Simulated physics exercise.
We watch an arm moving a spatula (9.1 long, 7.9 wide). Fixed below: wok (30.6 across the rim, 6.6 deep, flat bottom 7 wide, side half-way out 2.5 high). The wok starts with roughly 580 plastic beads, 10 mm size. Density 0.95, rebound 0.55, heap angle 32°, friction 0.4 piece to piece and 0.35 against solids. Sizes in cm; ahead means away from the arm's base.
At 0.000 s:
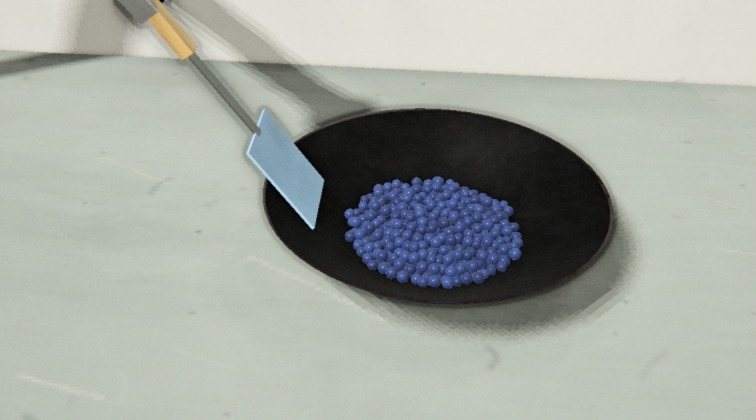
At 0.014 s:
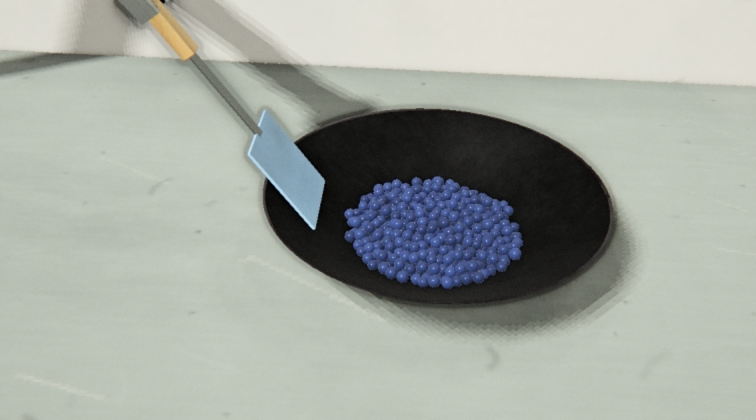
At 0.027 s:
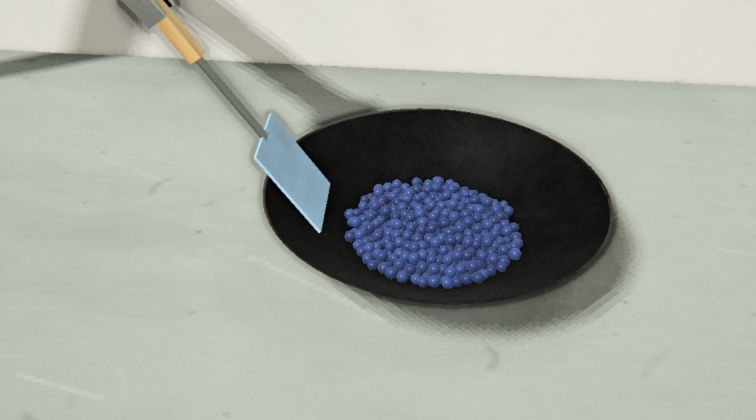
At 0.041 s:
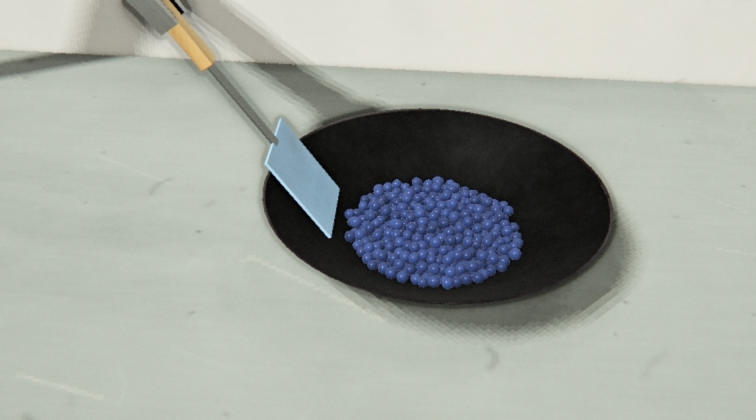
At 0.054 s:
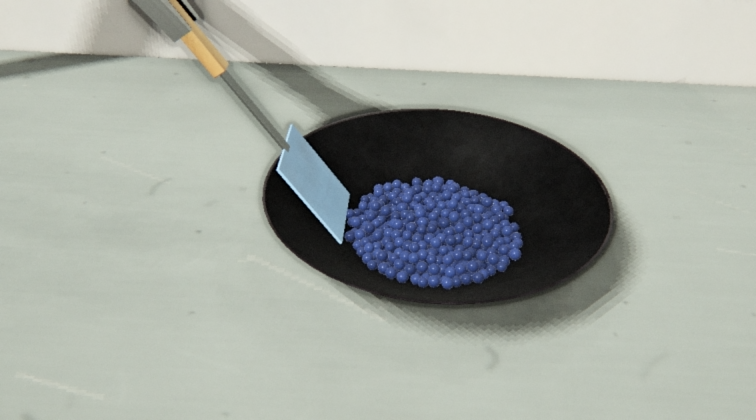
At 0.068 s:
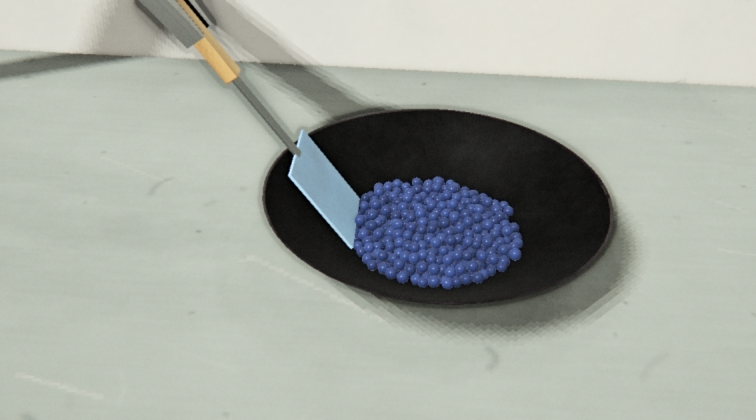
A robotic arm, only its end showing at the upper left, holds a spatula over a pale grey-green surface with a whitish wall behind, seen from above at an angle. The spatula has a light blue blade and tan collar, and a black wok holds a heap of blue beads. The blade slides slowly rightward and slightly down to the heap's left edge, the beads barely shifting, the camera still.
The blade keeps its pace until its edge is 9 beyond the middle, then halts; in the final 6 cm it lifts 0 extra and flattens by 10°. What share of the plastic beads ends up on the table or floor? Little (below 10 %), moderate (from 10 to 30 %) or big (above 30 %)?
Answer: Moderate; from 10 to 30 % of the plastic beads finish on the table or floor.
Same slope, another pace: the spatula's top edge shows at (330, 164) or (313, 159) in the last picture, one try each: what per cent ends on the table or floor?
Some 45 and 30 per cent.
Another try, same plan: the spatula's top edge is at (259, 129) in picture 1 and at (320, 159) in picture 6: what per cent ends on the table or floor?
Some 35 per cent.
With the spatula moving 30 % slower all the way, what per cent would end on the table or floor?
Then about 10 per cent.
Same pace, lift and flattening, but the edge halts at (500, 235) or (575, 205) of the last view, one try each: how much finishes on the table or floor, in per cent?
Some 0 and 40 per cent.
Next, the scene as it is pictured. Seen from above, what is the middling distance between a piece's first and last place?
Some 7 cm.
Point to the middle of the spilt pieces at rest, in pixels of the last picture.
At about (687, 261).
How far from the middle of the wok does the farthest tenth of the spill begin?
Some 35 cm.
By 0.15 s, sloping 54°, highest piece 5 above the table; 578 in the wok.
By 0.23 s, sloping 51°, highest piece 7 above the table; 578 in the wok.
By 0.47 s, sloping 44°, highest piece 8 above the table; 497 in the wok, 73 on the table or floor, 8 on the blade or in flight.
By 1.52 s, sloping 44°, highest piece 7 above the table; 496 in the wok, 82 on the table or floor.
Final count, 496 in the wok, 82 on the table or floor. That is 14 % on the table or floor.
